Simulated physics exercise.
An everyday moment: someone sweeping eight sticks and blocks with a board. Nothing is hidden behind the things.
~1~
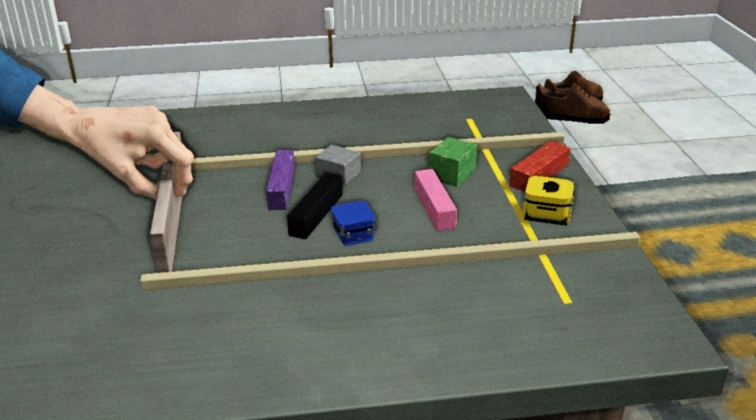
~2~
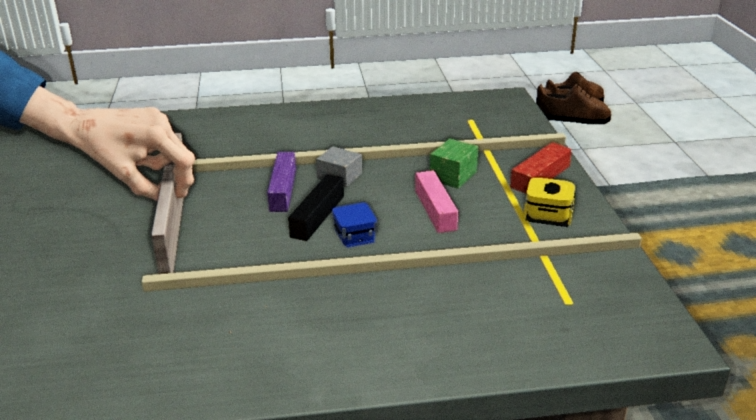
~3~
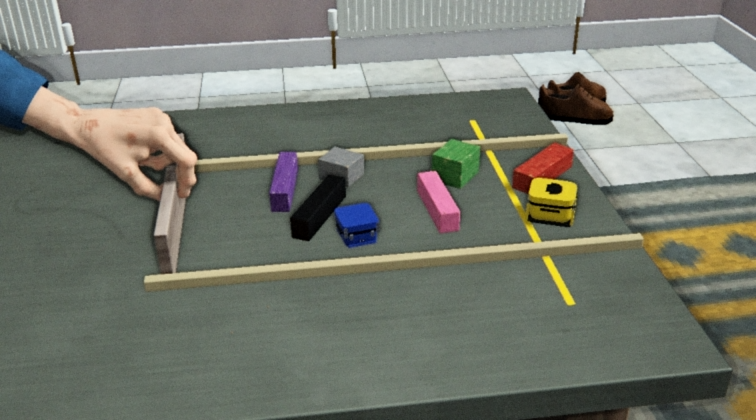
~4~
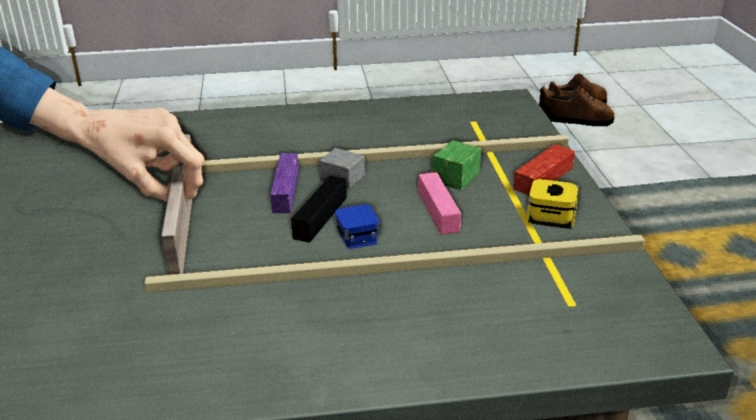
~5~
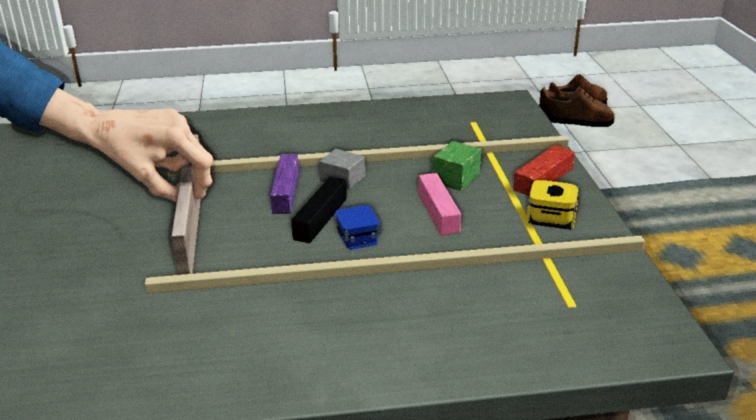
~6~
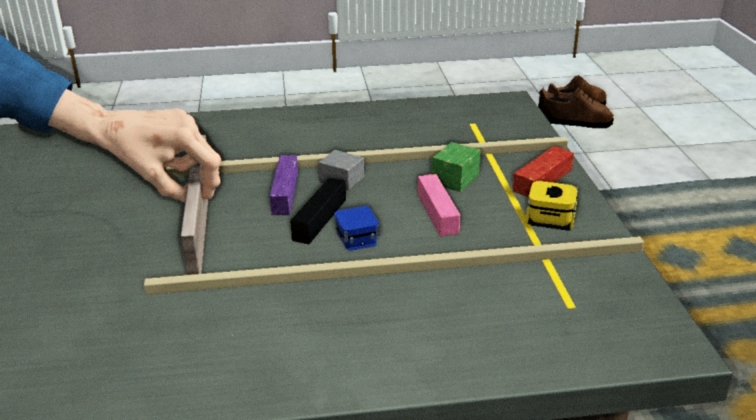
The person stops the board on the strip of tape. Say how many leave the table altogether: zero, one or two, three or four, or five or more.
In the end the number that fall off is zero.
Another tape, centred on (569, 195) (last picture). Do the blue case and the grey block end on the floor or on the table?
The blue case survives; the grey block tumbles off.
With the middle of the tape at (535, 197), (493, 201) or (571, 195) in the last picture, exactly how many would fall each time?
Down on the floor: 2, 0 and 5.
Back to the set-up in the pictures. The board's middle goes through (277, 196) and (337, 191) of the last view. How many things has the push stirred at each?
The counts are 1 and 4.
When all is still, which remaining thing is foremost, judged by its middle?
The red bar ends nearest.
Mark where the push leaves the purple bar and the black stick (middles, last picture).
The purple bar stops around (509, 167); the black stick around (540, 199).
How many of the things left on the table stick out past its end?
That would be 2.
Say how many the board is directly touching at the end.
It touches 3.
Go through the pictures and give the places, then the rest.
Red bar (540, 167); yellow case (549, 201); green block (453, 162); board (170, 199); tape (510, 194), in the first picture.
Yellow case (550, 202); grey block (339, 166), in the second picture.
Green block (456, 163); purple bar (284, 181), in the third picture.
Red bar (544, 170); blue case (357, 228), in the fourth picture.
Yellow case (553, 204); pink bar (439, 203), in the fifth picture.
Red bar (544, 171); yellow case (552, 205); green block (456, 166); board (197, 202); tape (513, 199), in the sixth picture.
A little later, none off yet; red bar at rest near (544, 171); yellow case at rest near (552, 205); green block at rest near (456, 166).
Next, none off yet; red bar at rest near (546, 171); yellow case moving near (561, 204); green block shifted about its own width near (510, 165).
When it is over, the number that fall off is zero.
